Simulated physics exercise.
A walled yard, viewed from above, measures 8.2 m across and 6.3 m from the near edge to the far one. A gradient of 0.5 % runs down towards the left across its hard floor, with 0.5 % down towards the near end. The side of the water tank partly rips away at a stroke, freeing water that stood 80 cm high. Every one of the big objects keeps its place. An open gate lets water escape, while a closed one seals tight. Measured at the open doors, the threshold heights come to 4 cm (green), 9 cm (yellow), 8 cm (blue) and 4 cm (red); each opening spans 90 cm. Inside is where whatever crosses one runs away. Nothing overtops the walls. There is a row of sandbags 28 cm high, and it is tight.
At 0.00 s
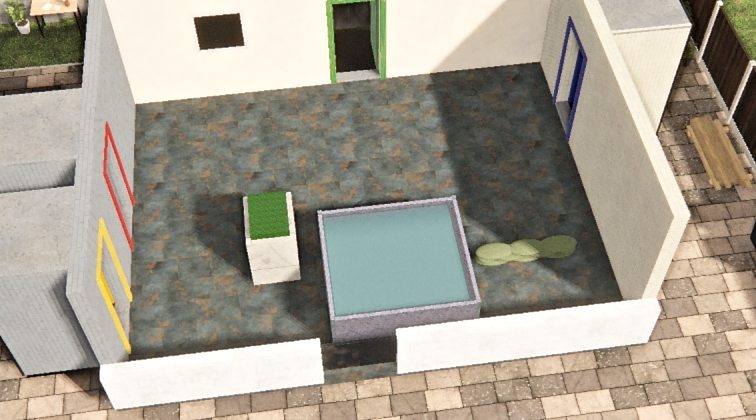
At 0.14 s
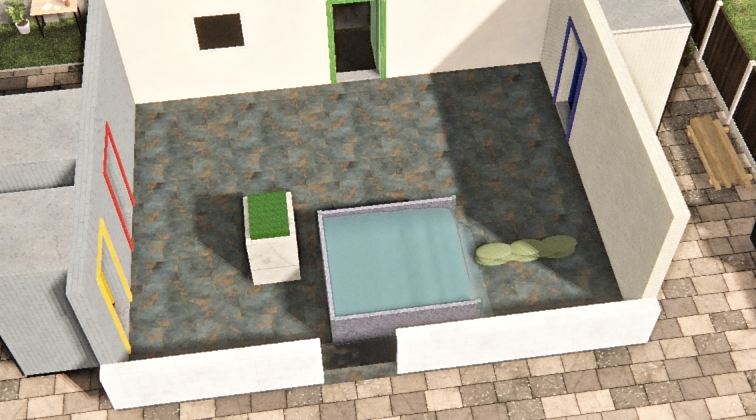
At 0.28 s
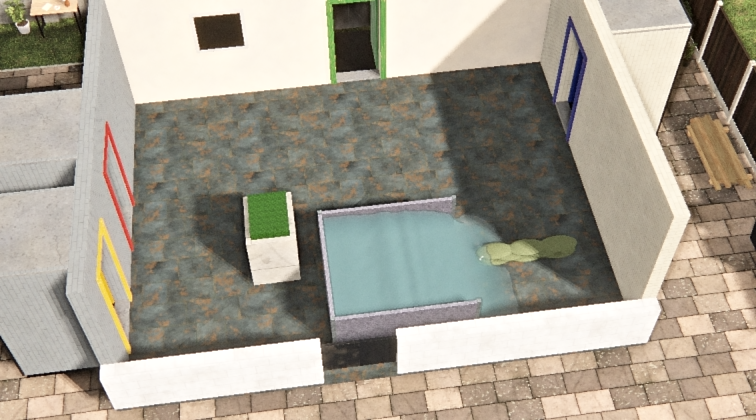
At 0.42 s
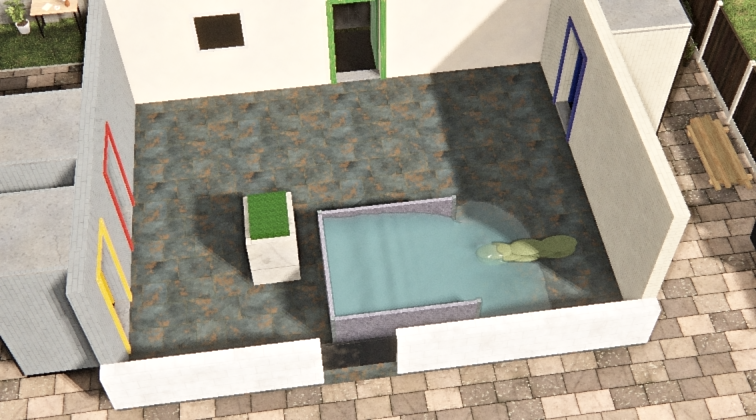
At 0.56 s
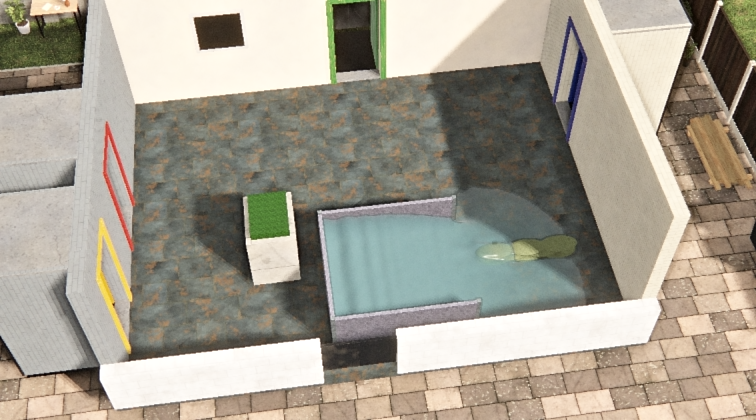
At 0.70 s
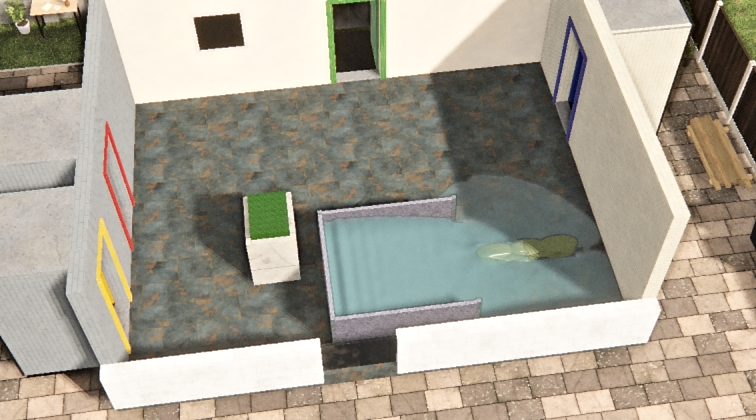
A walled yard holds a water tank whose right side opens, spreading water past sandbags.
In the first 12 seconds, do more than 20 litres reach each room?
My prediction: Green door: Surplus. Yellow door: Short. Blue door: Surplus. Red door: Surplus.
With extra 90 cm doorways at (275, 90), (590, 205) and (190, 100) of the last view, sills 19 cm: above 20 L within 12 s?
In that order: Short of it, beyond it, short of it.
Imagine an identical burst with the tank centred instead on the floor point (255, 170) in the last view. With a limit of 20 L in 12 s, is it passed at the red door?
Then the red door stays within it.
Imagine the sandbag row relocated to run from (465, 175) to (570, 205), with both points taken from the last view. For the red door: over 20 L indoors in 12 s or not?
So red goes beyond.
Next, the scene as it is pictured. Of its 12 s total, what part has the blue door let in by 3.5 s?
Estimate: Around 30 per cent.
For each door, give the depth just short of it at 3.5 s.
Depths in cm: Green 0, yellow 0, blue 13, red 0.
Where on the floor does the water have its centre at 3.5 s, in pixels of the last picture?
Near (496, 230).
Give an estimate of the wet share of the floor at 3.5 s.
Covered: Roughly 35 %.
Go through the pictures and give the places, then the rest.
The water tank at (396, 258) is whole and still, 80 cm deep, in the first frame.
The front is at a hidden place, 1.1 m from the gap at (462, 267); 0.5 m2 of floor is under water; 80 cm left at the back of the water tank, in the second frame.
The front is at (472, 218), 1.3 m from the gap at (462, 269); 1.6 m2 of floor is under water; 80 cm left at the back of the water tank, in the third frame.
Water pours out at (462, 270) and has run 1.7 m, to a hidden place; typically 12 cm deep outside, 80 cm at the water tank's back, in the fourth frame.
The front is at a hidden place, 2.1 m from the gap at (461, 271); 5.0 m2 of floor is under water; 73 cm left at the back of the water tank, in the fifth frame.
The front is at (616, 281), 2.6 m from the gap at (461, 271); 7.1 m2 of floor is under water; 67 cm left at the back of the water tank, in the sixth frame.
After 1.4 s water covers 20 % of the floor and is deepest (64 cm) near (613, 325); green door not reached, yellow door not reached, blue door not reached, red door not reached.
After 2.2 s water covers 25 % of the floor and is deepest (55 cm) near (621, 314); green door not reached, yellow door not reached, blue door 14 cm at the sill, 2 L in, red door not reached.
After 3.5 s water covers 35 % of the floor and is deepest (36 cm) near (519, 69); green door not reached, yellow door not reached, blue door 13 cm at the sill, 21 L in, red door not reached.
After 7.0 s water covers 80 % of the floor and is deepest (20 cm) near (136, 110); green door 7 cm at the sill, 35 L in, yellow door 6 cm at the sill, 0 L in, blue door 13 cm at the sill, 48 L in, red door 6 cm at the sill, 0 L in.
After 12.0 s water covers 95 % of the floor and is deepest (15 cm) near (129, 376); green door 4 cm at the sill, 46 L in, yellow door 10 cm at the sill, 4 L in, blue door 6 cm at the sill, 72 L in, red door 9 cm at the sill, 44 L in.
